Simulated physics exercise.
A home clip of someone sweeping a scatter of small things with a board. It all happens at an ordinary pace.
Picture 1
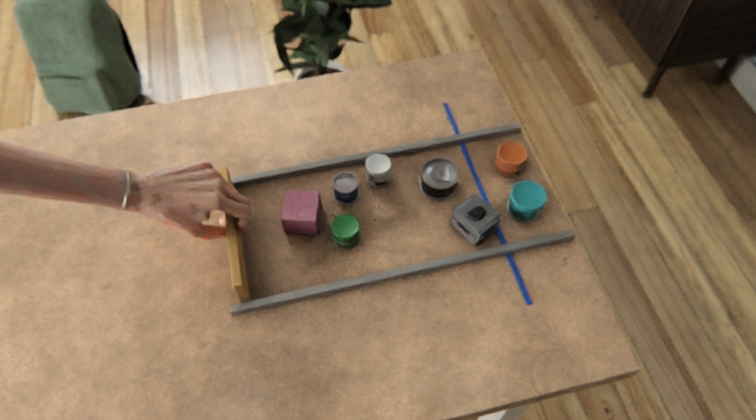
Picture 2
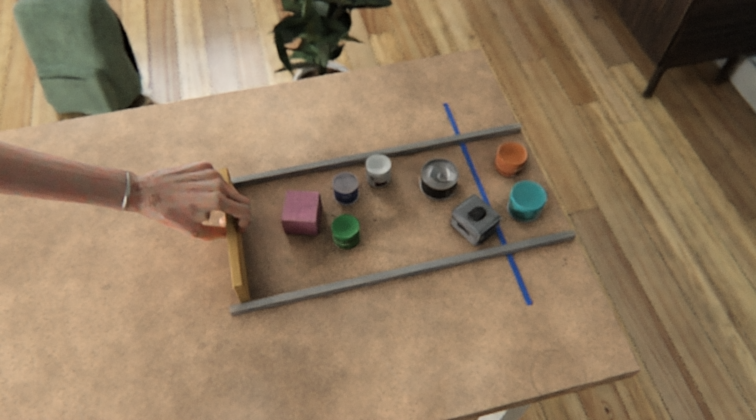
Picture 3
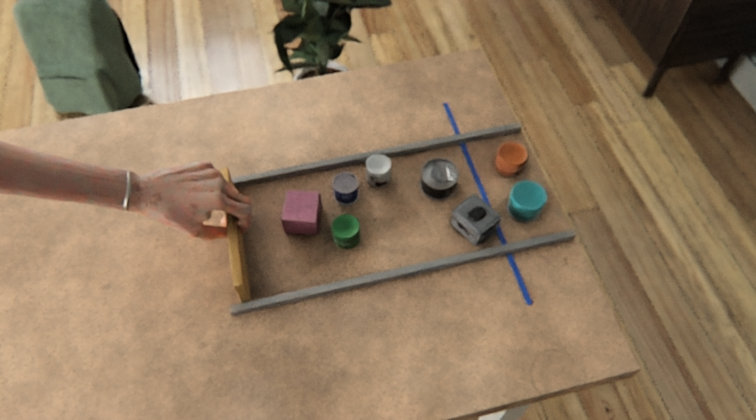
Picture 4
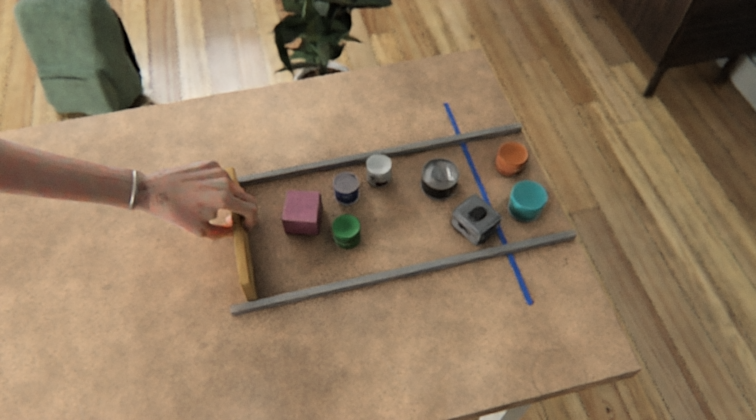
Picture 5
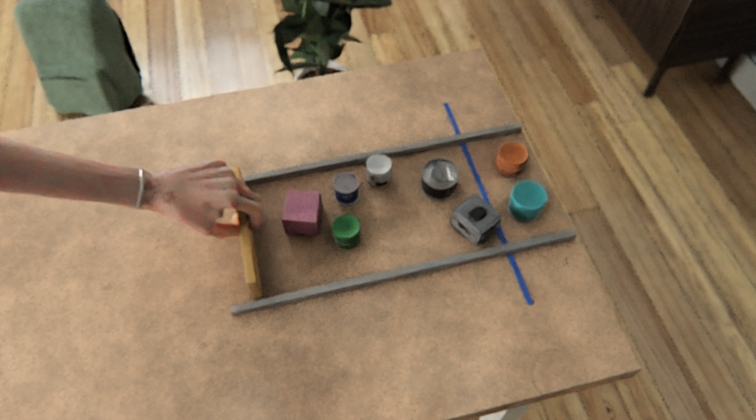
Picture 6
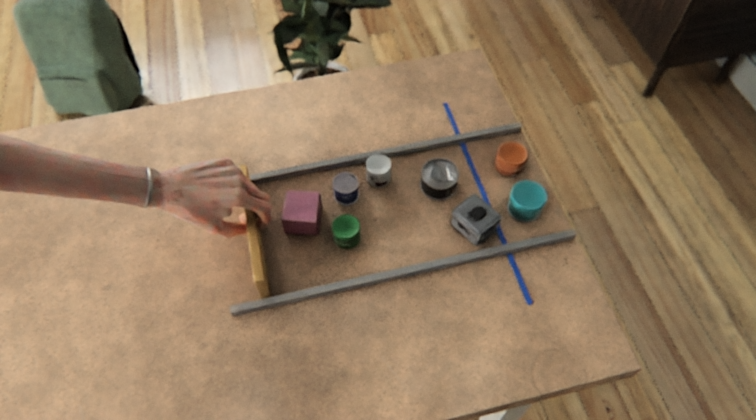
We see a hand gripping a wooden board between two grey rails on a table, with small tubs, tins and a pink block scattered to its right. The board stays nearly still, then slides slightly right, nearer the block.
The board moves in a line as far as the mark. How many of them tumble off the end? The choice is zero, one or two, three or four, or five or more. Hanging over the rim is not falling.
The number that fall off is one or two.
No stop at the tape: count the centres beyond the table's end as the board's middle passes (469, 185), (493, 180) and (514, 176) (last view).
It would be 0, 1 and 4.
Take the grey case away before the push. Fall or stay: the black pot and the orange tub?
The black pot does not fall, the orange tub falls.
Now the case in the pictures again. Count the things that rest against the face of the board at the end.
The number is 4.
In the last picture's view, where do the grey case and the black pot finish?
The grey case at (517, 222), the black pot at (532, 177).
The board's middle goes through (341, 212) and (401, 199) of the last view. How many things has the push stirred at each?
At the one place 4, at the other 5.
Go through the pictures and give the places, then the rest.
The first frame shows orange tub (511, 159); turquoise tin (526, 202); grey case (475, 220); board (234, 233); tape (483, 192).
The second frame shows turquoise tin (526, 202); green tub (346, 232).
The third frame shows grey case (475, 220); blue tin (346, 189).
The fourth frame shows orange tub (511, 159); board (240, 232).
The fifth frame shows turquoise tin (527, 201); pink block (303, 213).
The sixth frame shows orange tub (511, 159); turquoise tin (527, 201); grey case (475, 220); board (254, 230); tape (483, 192).
Soon after, none off yet; orange tub at rest near (511, 159); turquoise tin at rest near (527, 201); grey case at rest near (475, 220).
After that, none off yet; orange tub displaced a little near (523, 155); turquoise tin moving near (530, 204); grey case displaced a little near (486, 223).
In the end, the number that fall off is one or two; gone, orange tub.
